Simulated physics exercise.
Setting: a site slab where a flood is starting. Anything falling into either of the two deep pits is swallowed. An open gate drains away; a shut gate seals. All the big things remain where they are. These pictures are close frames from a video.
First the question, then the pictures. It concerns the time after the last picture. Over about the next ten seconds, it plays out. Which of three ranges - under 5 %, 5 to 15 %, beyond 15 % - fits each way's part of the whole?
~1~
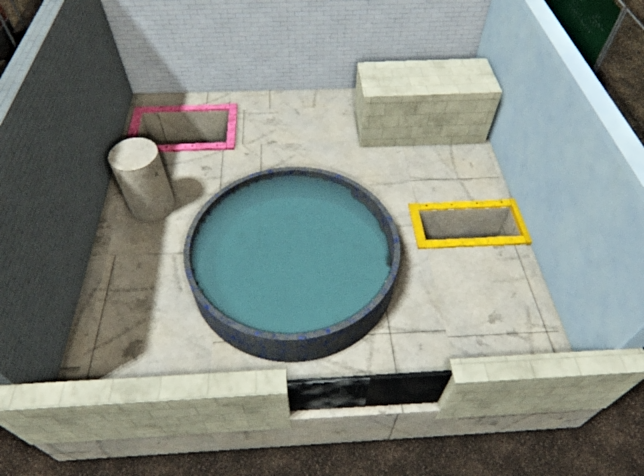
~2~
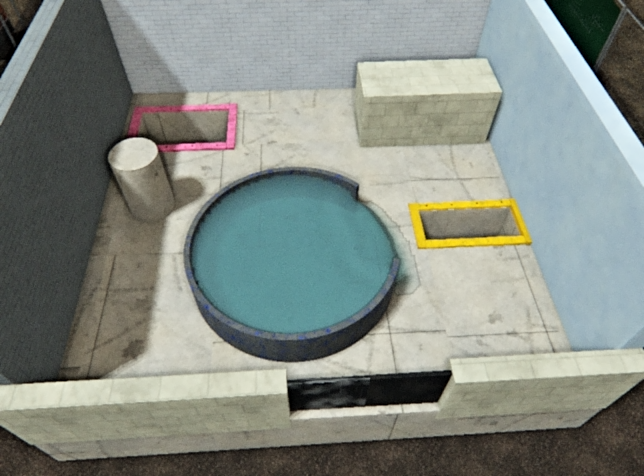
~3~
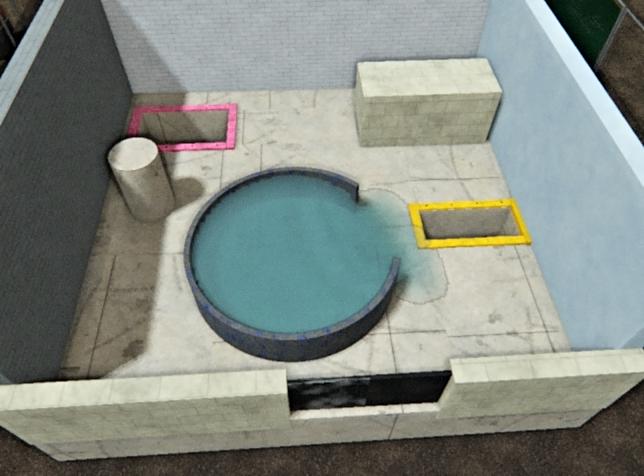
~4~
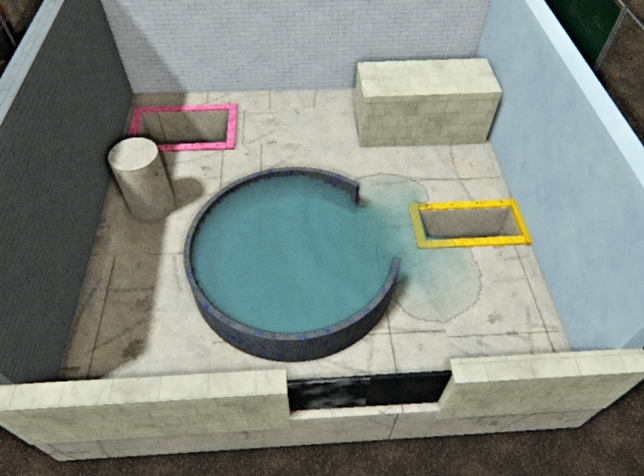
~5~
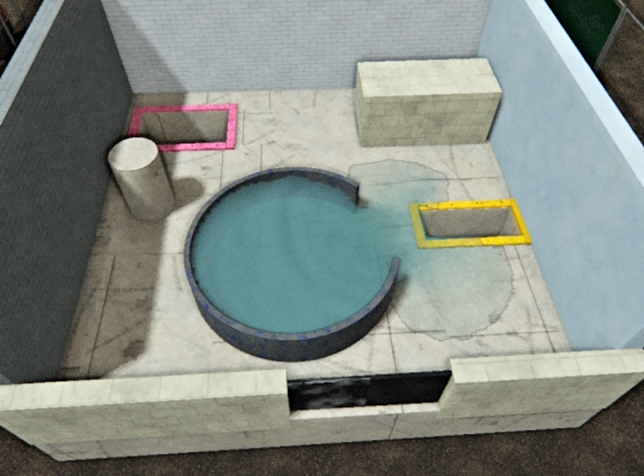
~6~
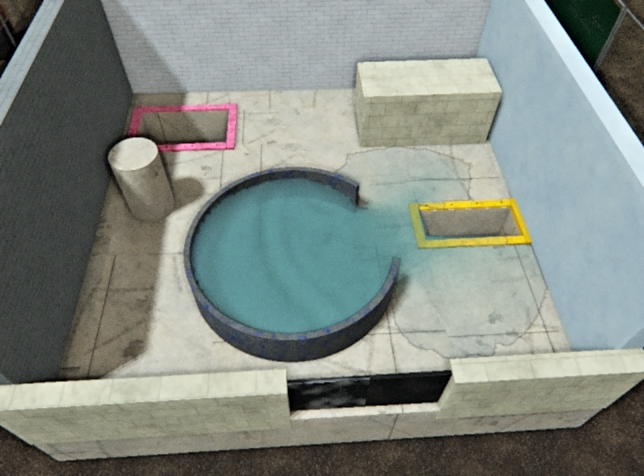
I expect the gate to account for a fraction below five per cent, I expect the pink pit to account for a fraction below five per cent, I expect the yellow pit to account for upward of fifteen per cent.
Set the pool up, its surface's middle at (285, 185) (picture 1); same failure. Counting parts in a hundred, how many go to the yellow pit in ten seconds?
Yellow: 60 %.
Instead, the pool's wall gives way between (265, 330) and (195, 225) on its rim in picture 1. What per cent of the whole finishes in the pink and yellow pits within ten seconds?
I'd say the pink pit gets around 10 percent and the yellow pit around 2 percent.
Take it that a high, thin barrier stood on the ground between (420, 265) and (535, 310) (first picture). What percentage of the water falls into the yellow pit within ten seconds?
The yellow pit takes 45 parts in a hundred.
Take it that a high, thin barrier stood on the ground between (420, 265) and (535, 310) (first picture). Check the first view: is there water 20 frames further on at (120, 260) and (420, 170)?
First spot not reached; second spot swamped.
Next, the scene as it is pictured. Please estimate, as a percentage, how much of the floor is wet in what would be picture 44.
Roughly 65 per cent.
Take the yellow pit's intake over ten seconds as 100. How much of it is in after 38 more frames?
It should be near 80 percent of the ten-second total.
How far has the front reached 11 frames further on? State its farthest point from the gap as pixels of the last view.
I'd go with roughly (464, 86).
A moment on, water covers 25 % of the floor; the gate 0 %, the pink pit 0 %, the yellow pit 7 %.
Next, water covers 25 % of the floor; the gate 0 %, the pink pit 0 %, the yellow pit 14 %.
Then, water covers 40 % of the floor; the gate 0 %, the pink pit 0 %, the yellow pit 23 %.
Later, water covers 65 % of the floor; the gate 0 %, the pink pit 0 %, the yellow pit 34 %.
In the end, water covers 90 % of the floor; the gate 0 %, the pink pit 0 %, the yellow pit 42 %.
